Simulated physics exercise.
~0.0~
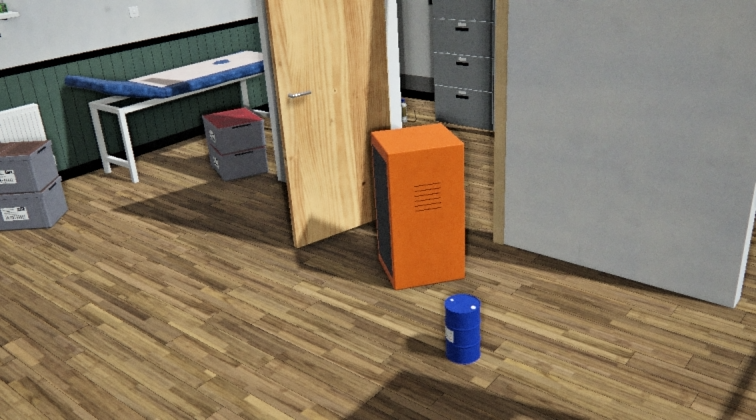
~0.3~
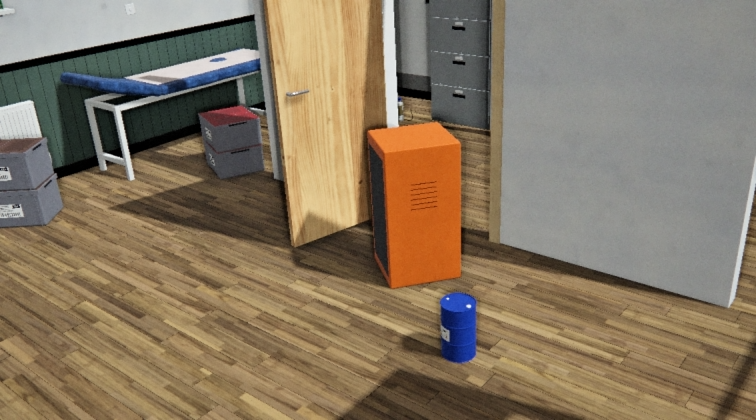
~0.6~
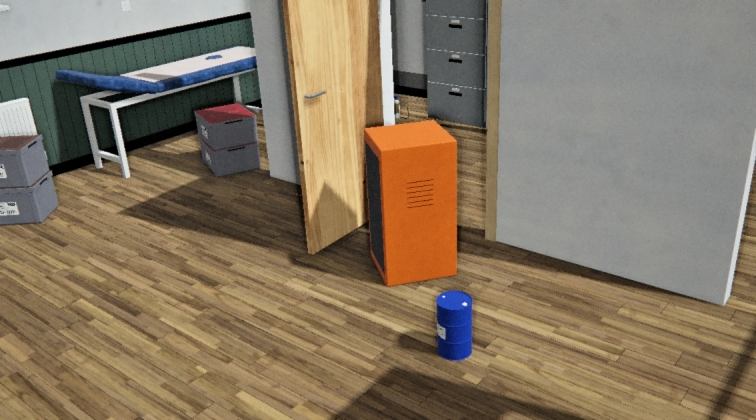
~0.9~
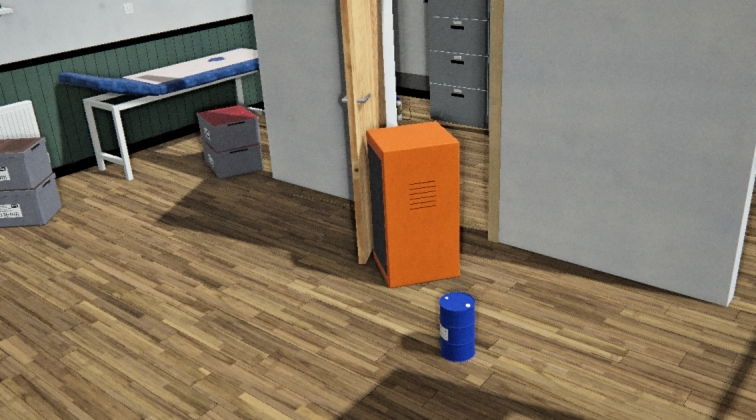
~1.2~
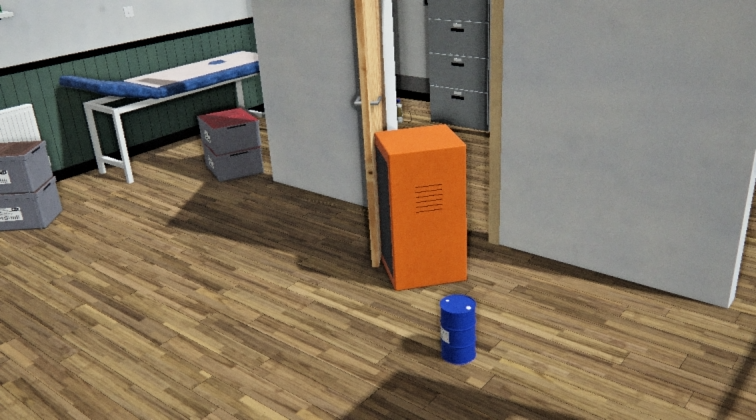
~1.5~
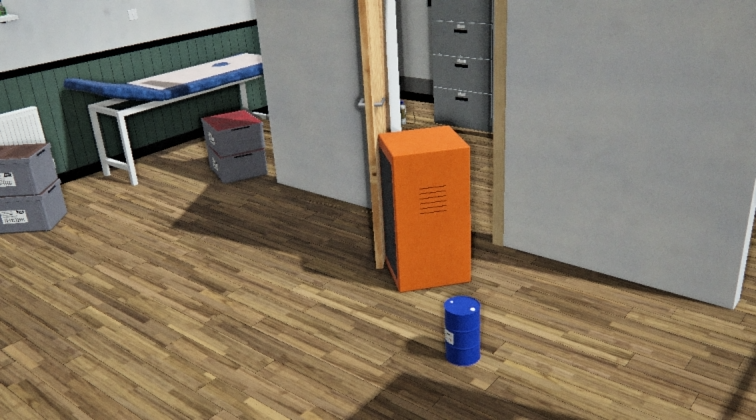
The clip opens on a wooden door standing wide open in a room with a plank floor, an orange metal locker beside it and a small blue canister in front, while the view sways slightly. After a brief stillness, the door begins to swing slowly toward the right, with no hand visible on it. It turns nearly edge-on and meets the left side of the locker, nudging it slightly to the right. The door then stops against the locker, well short of closing. The locker remains upright, and the canister stays where it was.
